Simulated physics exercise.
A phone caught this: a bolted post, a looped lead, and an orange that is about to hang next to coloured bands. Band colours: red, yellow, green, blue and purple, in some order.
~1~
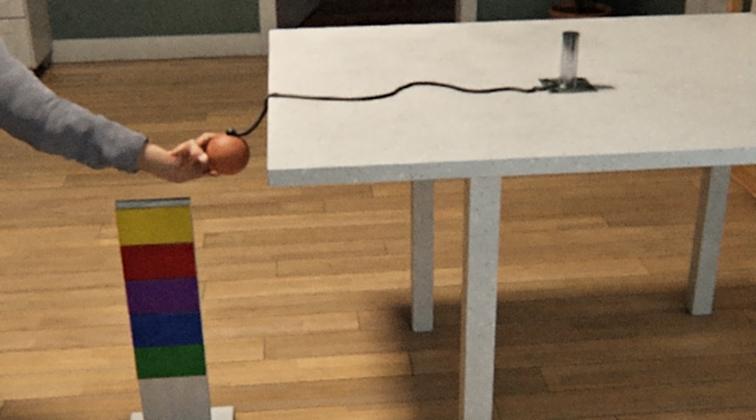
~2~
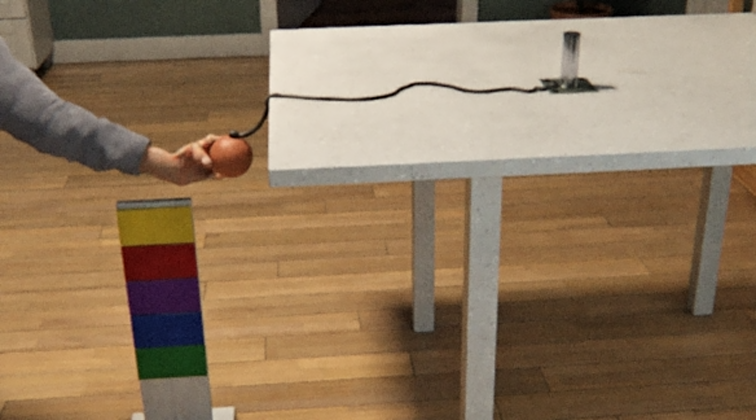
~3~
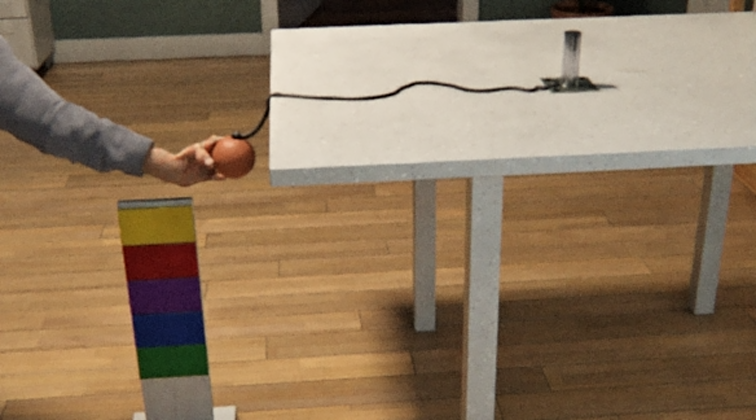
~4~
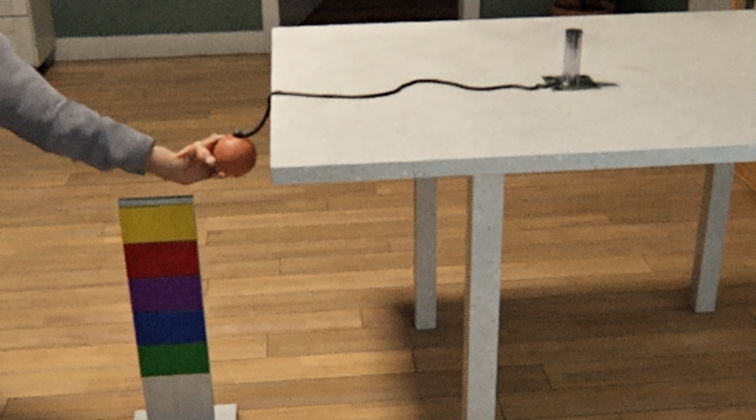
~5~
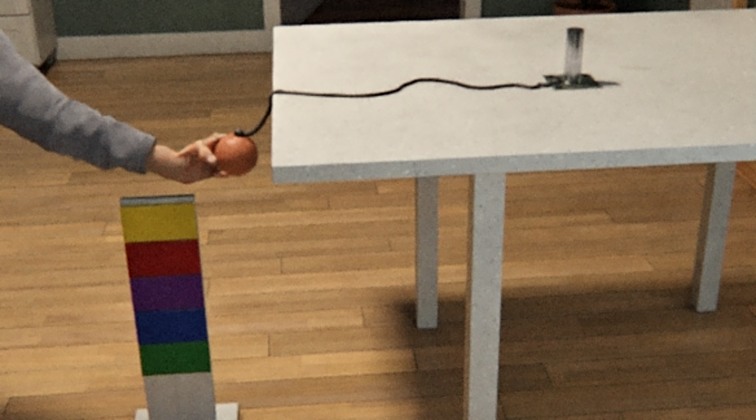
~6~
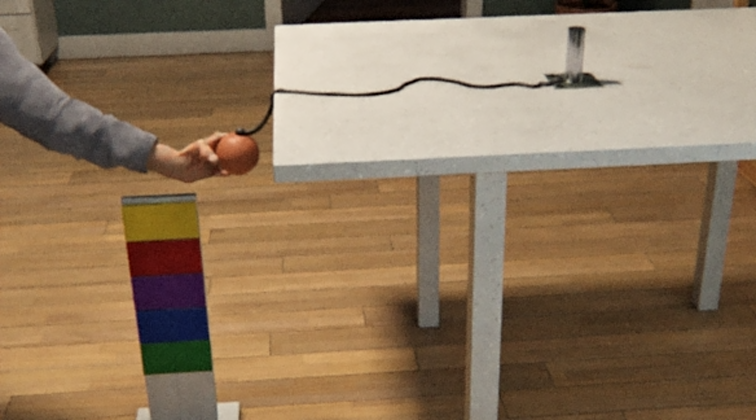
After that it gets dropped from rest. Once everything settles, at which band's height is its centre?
Its centre settles level with the yellow band.
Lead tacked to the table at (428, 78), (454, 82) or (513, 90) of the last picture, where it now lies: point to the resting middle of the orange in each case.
(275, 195), (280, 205), (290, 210).
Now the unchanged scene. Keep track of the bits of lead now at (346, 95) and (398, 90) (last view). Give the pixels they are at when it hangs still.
They finish at (302, 88) and (357, 87) respectively.
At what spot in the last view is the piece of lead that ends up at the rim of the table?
The spot located at (319, 94) in the last picture.
A little later, orange near (305, 210); level with yellow.
Next, orange near (279, 215); level with yellow.
When it is over, orange near (288, 214); level with yellow. The lead holds its middle at yellow.
